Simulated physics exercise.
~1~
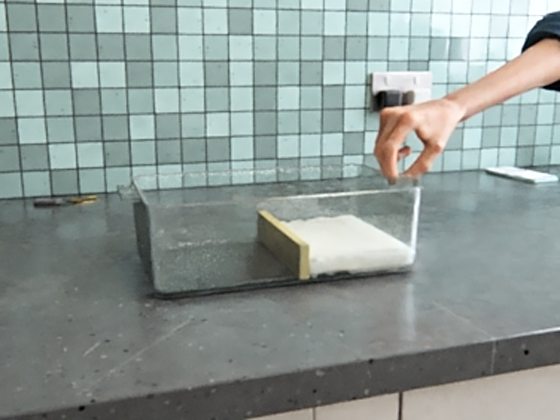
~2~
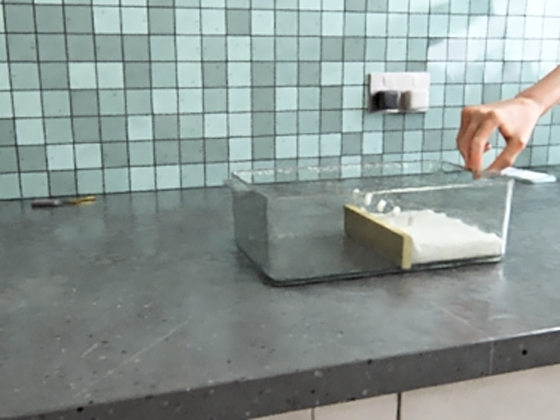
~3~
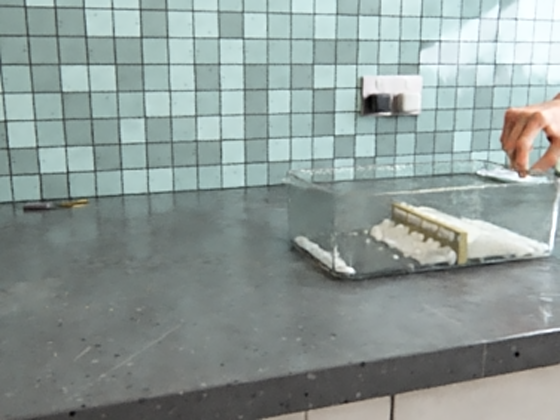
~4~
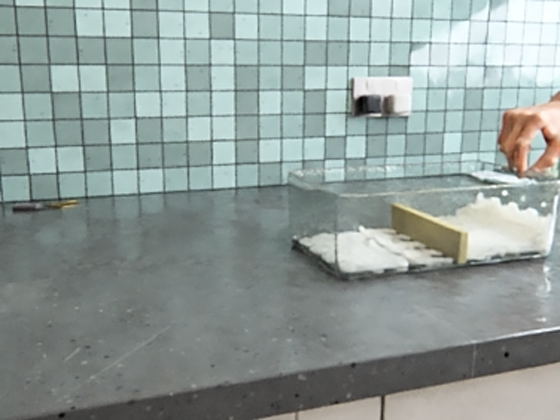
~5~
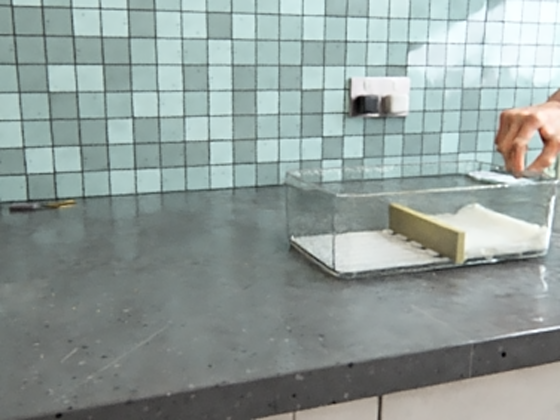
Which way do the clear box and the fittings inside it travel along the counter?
They travel to the right, drawn along by the hand at the right end of the rim.
